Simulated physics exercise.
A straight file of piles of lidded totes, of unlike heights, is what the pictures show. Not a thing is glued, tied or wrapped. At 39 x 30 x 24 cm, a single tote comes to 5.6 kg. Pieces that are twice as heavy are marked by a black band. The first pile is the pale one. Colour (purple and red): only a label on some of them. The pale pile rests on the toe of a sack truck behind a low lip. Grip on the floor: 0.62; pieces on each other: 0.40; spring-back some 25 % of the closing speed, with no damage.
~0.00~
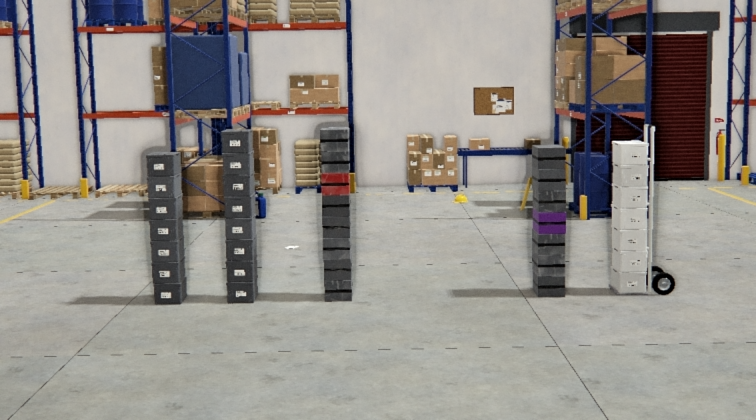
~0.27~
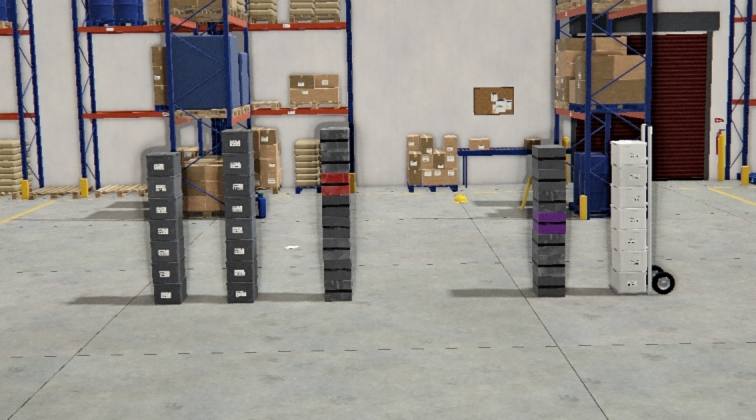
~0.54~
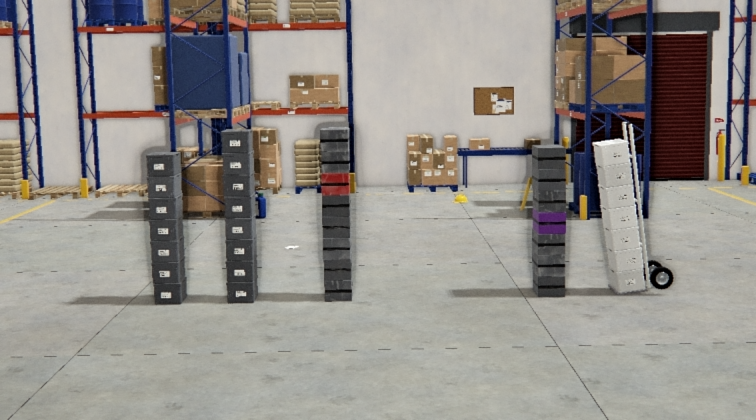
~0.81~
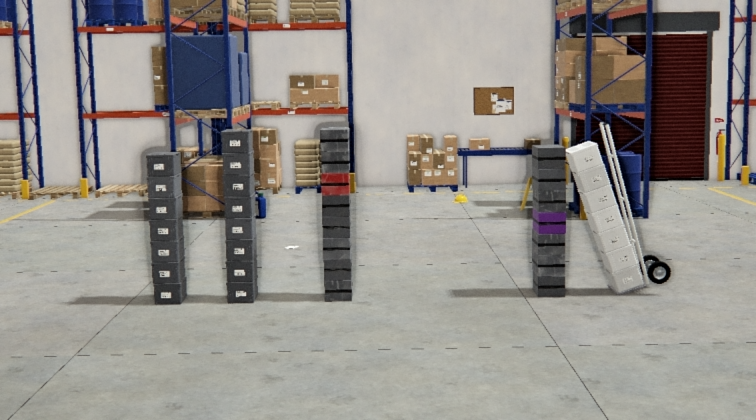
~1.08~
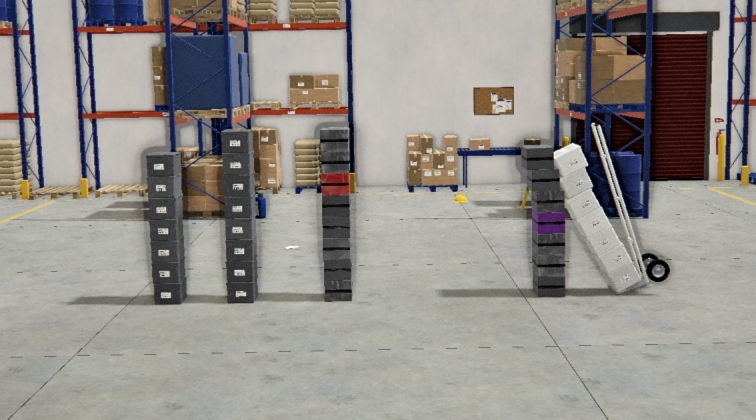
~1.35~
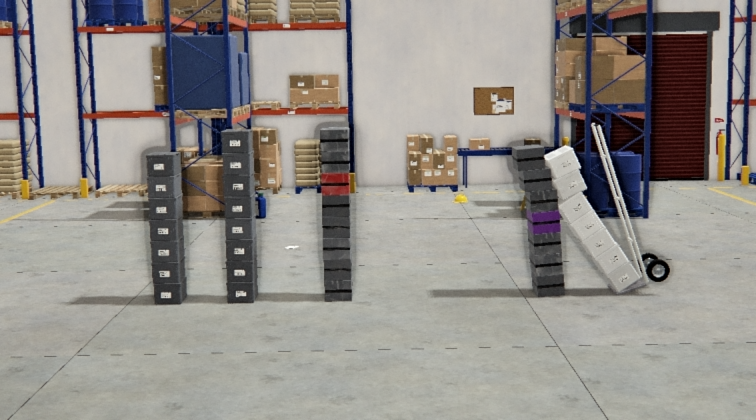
White stack of boxes on a hand truck tilting left and leaning into a dark stack with a purple box, shifting it.
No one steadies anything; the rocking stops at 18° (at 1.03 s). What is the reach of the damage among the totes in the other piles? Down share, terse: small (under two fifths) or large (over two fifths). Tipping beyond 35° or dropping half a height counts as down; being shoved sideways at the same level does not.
Small.
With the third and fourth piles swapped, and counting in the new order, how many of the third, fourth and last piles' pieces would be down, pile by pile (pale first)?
Third 0, fourth 0, last 0.
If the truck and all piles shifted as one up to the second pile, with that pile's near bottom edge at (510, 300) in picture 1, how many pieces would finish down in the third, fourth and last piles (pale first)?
Down per pile: Third 0, fourth 0, last 0.
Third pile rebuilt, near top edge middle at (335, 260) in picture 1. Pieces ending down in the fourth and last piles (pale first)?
Result: Fourth pile 0, last pile 0.
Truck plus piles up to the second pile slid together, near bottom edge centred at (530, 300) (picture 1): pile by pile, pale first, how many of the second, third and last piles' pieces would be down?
The tally would be second 7, then third 0, then last 0.
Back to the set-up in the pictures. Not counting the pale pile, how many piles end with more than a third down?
The answer is 1.
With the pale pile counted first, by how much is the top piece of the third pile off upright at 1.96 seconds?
Lean: Near 0° off upright.
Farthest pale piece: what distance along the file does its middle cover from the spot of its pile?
Something like 230 cm along the file.
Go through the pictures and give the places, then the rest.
In the first picture (we follow the side turned to the camera), truck frame (652, 160) 0° forward; red tote (335, 184); purple tote (552, 223); no other piece has moved.
In the second picture, truck frame (650, 160) 1° forward; red tote (335, 184).
In the third picture, truck frame (634, 158) 7° forward, top of the pale pile leaning 7°; red tote (335, 184); no other piece has moved.
In the fourth picture, truck frame (615, 157) 15° forward, top of the pale pile leaning 19°; red tote (335, 184); no other piece has moved.
In the fifth picture, truck frame (608, 158) 18° forward, top of the pale pile leaning 25°; purple tote (552, 223); 2 stirred so far.
In the sixth picture, truck frame (608, 158) 18° forward, top of the pale pile leaning 25°; purple tote (547, 223) tipped 4°; red tote (335, 184); steepest lean 4°, the tote at (551, 286); 7 stirred so far.
Around 1.96 s, 7 of the pale pile down; none of the 30 other totes down, 7 disturbed; purple tote tipped 22°.
Around 2.40 s, 7 of the pale pile down; 7 of the 30 other totes down; purple tote tipped 68°, 50 cm lower.
Finally (3.5 s), 7 of the pale pile down; 7 of the 30 other totes down; purple tote on its side; red tote unmoved. That is 23 per cent. Seen by the last camera, middles, purple tote near (449, 283), red tote near (336, 182).
